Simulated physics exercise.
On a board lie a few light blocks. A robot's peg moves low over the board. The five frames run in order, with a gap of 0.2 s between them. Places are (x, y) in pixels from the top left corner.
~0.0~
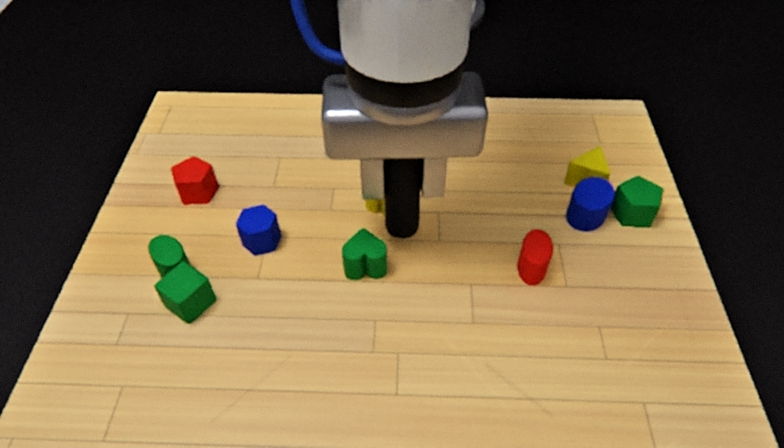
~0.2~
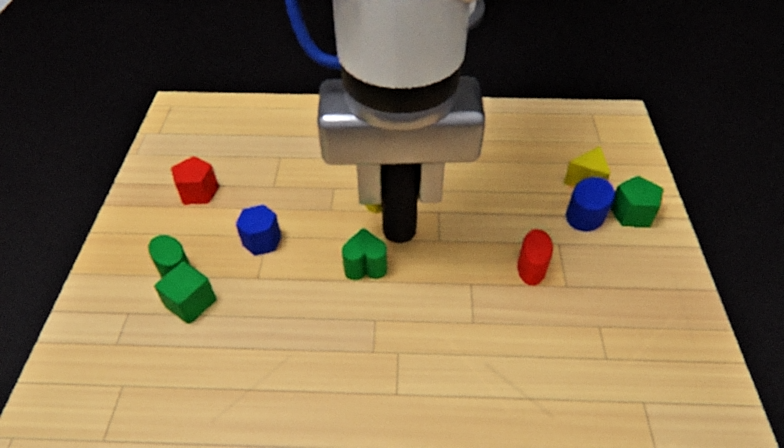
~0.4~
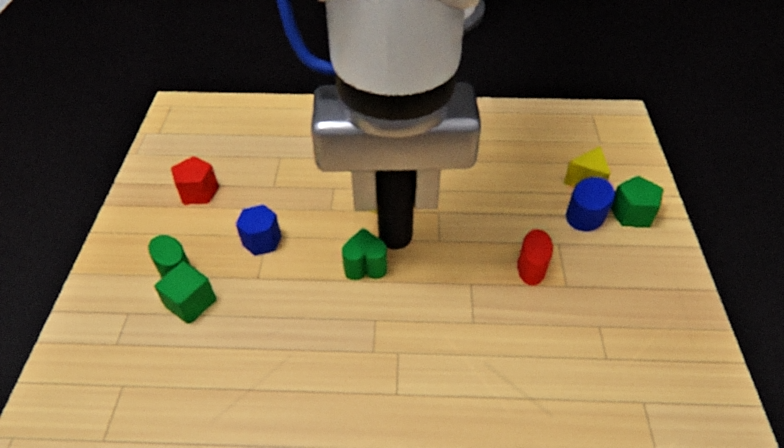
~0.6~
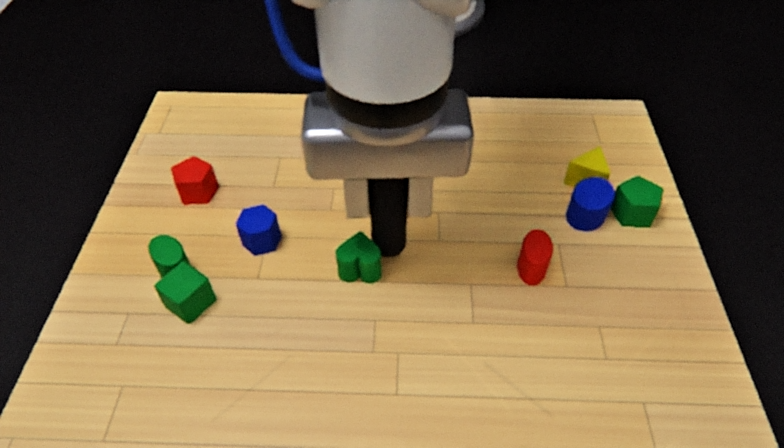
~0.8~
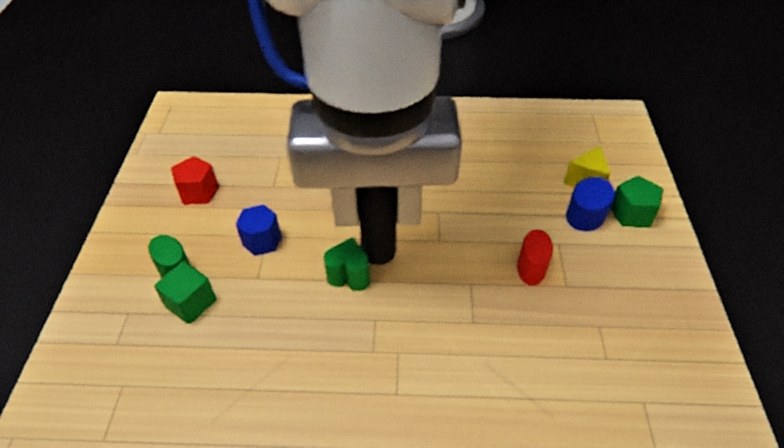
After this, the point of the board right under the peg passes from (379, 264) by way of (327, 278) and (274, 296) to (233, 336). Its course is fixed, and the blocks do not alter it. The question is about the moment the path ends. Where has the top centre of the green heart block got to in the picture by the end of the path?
For the centre of its top, I'd go with (186, 330).
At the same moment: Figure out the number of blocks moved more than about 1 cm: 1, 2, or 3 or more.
By the end, one block will have moved.
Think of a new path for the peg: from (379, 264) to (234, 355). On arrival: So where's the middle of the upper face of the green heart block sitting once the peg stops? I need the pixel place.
Its top centre lands on (227, 298).
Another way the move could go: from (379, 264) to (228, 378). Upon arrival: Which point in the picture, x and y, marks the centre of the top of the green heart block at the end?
In the picture, it is at (266, 286).
On the path given first. One third of the way, peg (325, 267); green heart block (292, 273), turned 15° anticlockwise.
Two thirds of the way, peg (270, 286); green heart block (236, 296), turned 20° anticlockwise.
At the end, peg (229, 325); green square block in place; green heart block (186, 330), turned 15° clockwise.
